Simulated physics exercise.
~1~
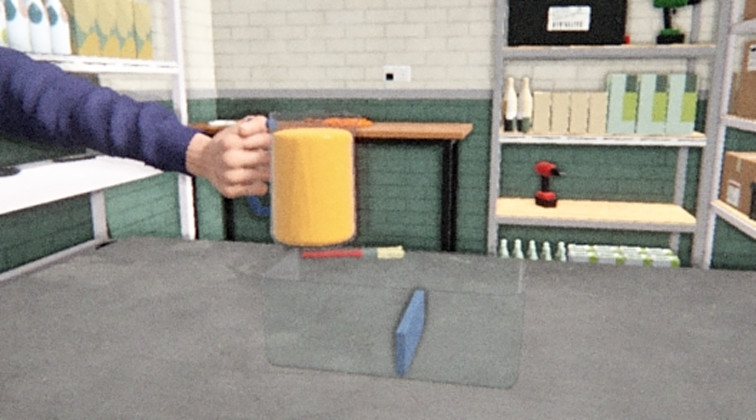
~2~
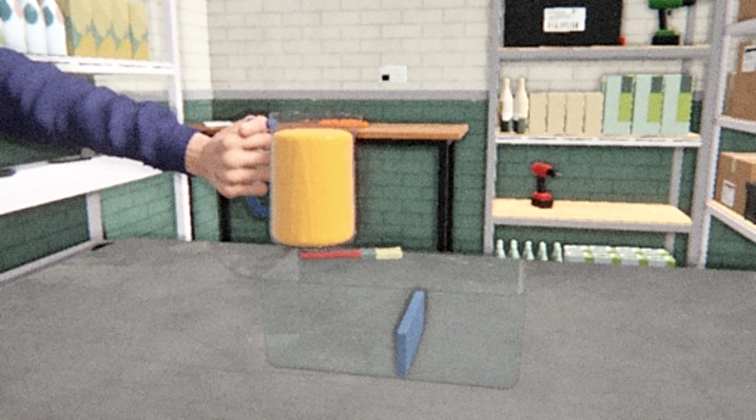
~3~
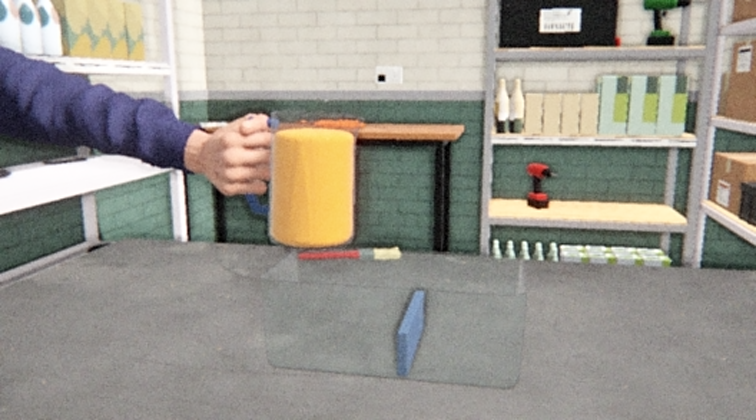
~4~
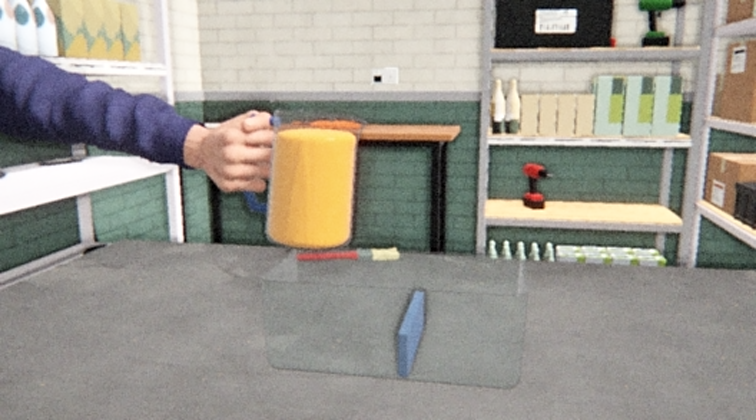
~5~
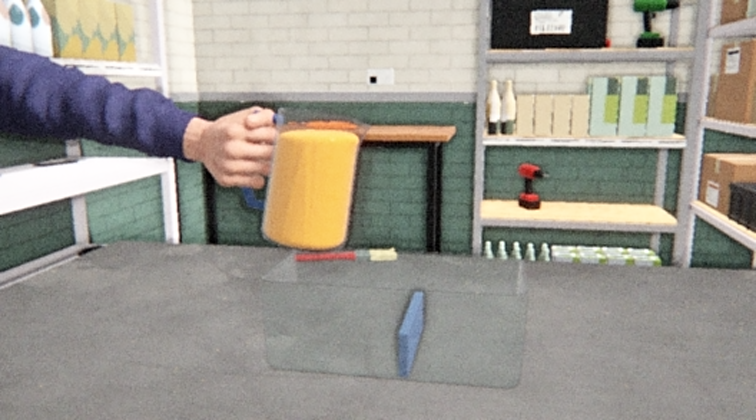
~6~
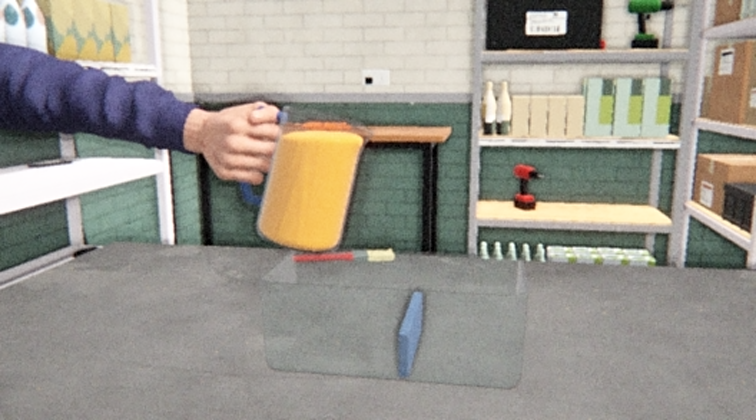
At the start, a hand on the left holds a clear jug of orange-yellow liquid almost upright above a see-through basin with a low blue wall across its floor. The hand then slowly tilts the jug a little to the right, and the liquid shifts inside it while the basin stays still.
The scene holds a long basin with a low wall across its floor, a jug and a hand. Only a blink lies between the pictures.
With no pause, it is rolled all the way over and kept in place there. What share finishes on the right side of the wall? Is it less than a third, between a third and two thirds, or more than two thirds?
The right side of the wall holds a large share, beyond two thirds.
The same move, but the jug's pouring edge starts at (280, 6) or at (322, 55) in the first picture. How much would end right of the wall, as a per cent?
Estimate, first then second: 5 per cent and 50 per cent.
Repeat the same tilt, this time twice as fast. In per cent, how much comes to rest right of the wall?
It works out near 75 %.
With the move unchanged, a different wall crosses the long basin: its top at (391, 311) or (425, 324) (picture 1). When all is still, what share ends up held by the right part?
First try: Roughly 95 per cent; second try: 60 per cent.
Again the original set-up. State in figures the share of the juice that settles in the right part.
I'd say close to 80 per cent.
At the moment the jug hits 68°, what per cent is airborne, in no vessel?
10 in a hundred.
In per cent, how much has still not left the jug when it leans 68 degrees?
About 90 per cent.
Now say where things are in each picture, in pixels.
In the first frame, tilt 0°; pouring edge (361, 116); surface from (277, 132) to (352, 134); the long basin's rim runs from (280, 261) to (524, 276); the wall's top is at (411, 311).
In the second frame, tilt 1°; pouring edge (361, 117); surface from (277, 132) to (352, 135).
In the third frame, tilt 2°; pouring edge (363, 118); surface from (278, 133) to (354, 135).
In the fourth frame, tilt 5°; pouring edge (366, 122); surface from (280, 134) to (356, 136).
In the fifth frame, tilt 9°; pouring edge (370, 126); surface from (282, 135) to (360, 137).
In the sixth frame, tilt 14°; pouring edge (374, 132); surface from (280, 148) to (364, 138).
A moment on, the jug is tipped part way and 88 per cent is still to pour, 0 is left of the wall and 3 right of it.
Next, the jug is tipped right over and 42 per cent is still to pour, 1 is left of the wall and 42 right of it.
Then the jug is tipped right over and 5 per cent is still to pour, 12 is left of the wall and 79 right of it.
Later the jug is tipped right over and 0 per cent is still to pour, 17 is left of the wall and 82 right of it.
At rest 17 per cent lies left of the wall, 82 right of it and 1 outside.
